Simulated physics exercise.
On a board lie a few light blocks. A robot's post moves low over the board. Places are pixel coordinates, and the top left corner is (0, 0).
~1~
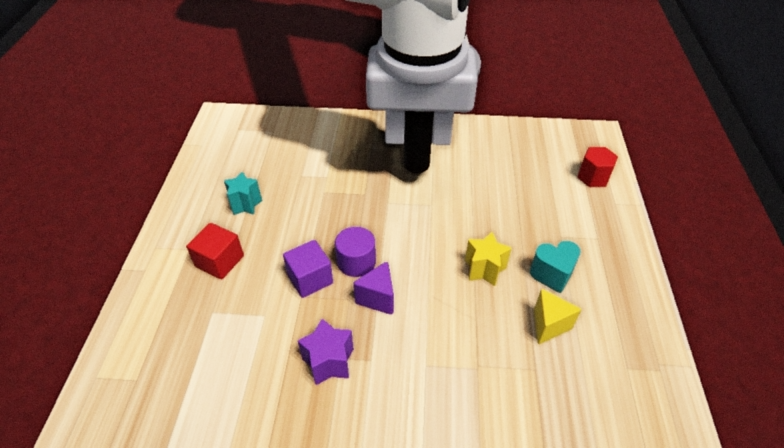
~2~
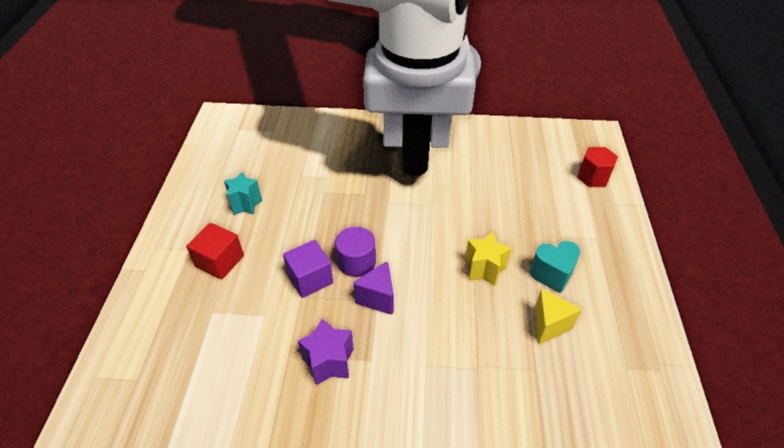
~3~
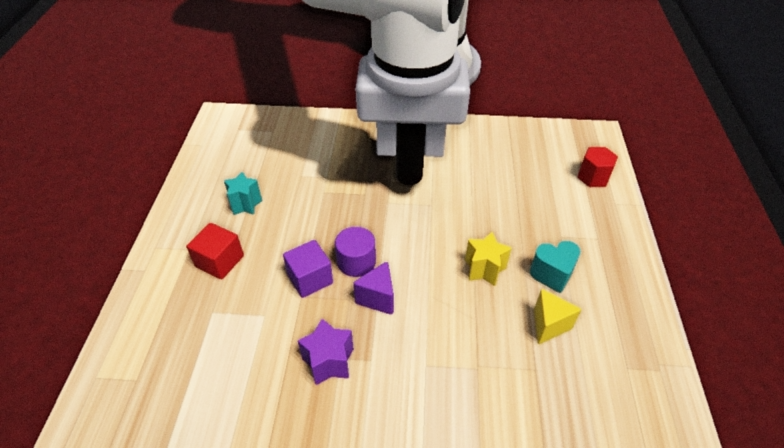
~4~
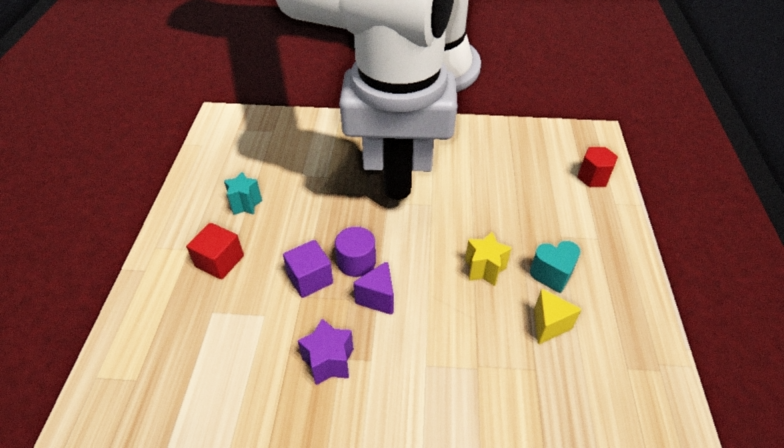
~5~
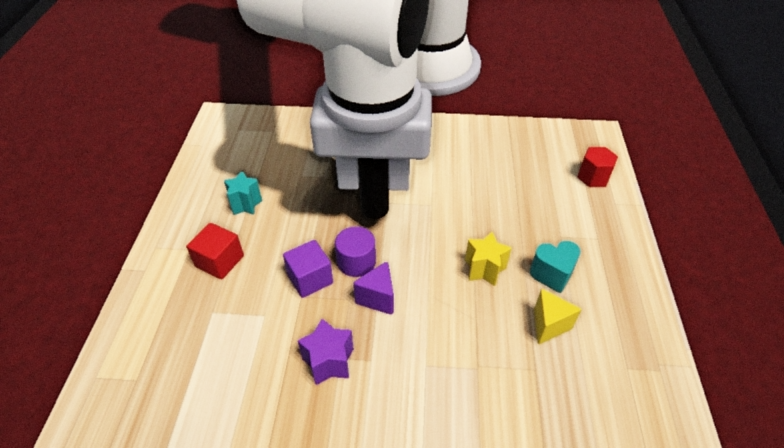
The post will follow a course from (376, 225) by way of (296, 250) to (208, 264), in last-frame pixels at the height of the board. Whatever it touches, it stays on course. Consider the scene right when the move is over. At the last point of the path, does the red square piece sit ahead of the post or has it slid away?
I'm fairly sure the red square piece rides along ahead of the post to the very end.
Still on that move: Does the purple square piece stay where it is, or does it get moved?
It barely shifts, if at all.
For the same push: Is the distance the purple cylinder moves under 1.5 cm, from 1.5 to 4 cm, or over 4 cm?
The answer will be the short band, under 1.5 cm.
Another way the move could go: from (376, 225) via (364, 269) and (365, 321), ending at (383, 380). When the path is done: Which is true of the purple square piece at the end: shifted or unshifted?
Once the path is done, it is somewhere new.
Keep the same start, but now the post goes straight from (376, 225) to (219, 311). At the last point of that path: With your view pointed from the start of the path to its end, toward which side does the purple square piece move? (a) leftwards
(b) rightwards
(a)
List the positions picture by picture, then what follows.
The first picture shows post's lower end at (417, 165); red square piece at (212, 240); purple square piece at (306, 257); purple cylinder at (355, 241).
The second picture shows post at (415, 168); blocks still.
The third picture shows post at (410, 176); blocks still.
The fourth picture shows post at (398, 190); blocks still.
The fifth picture shows post at (375, 209); red square piece at (212, 240); purple square piece at (306, 257); purple cylinder at (355, 241).
On the path given first. One third of the way, post at (322, 229); nothing pushed yet.
Two thirds of the way, post at (262, 239); nothing pushed yet.
At the end, post at (202, 248); red square piece at (158, 252), turned 10° anticlockwise; purple square piece still; purple cylinder still.
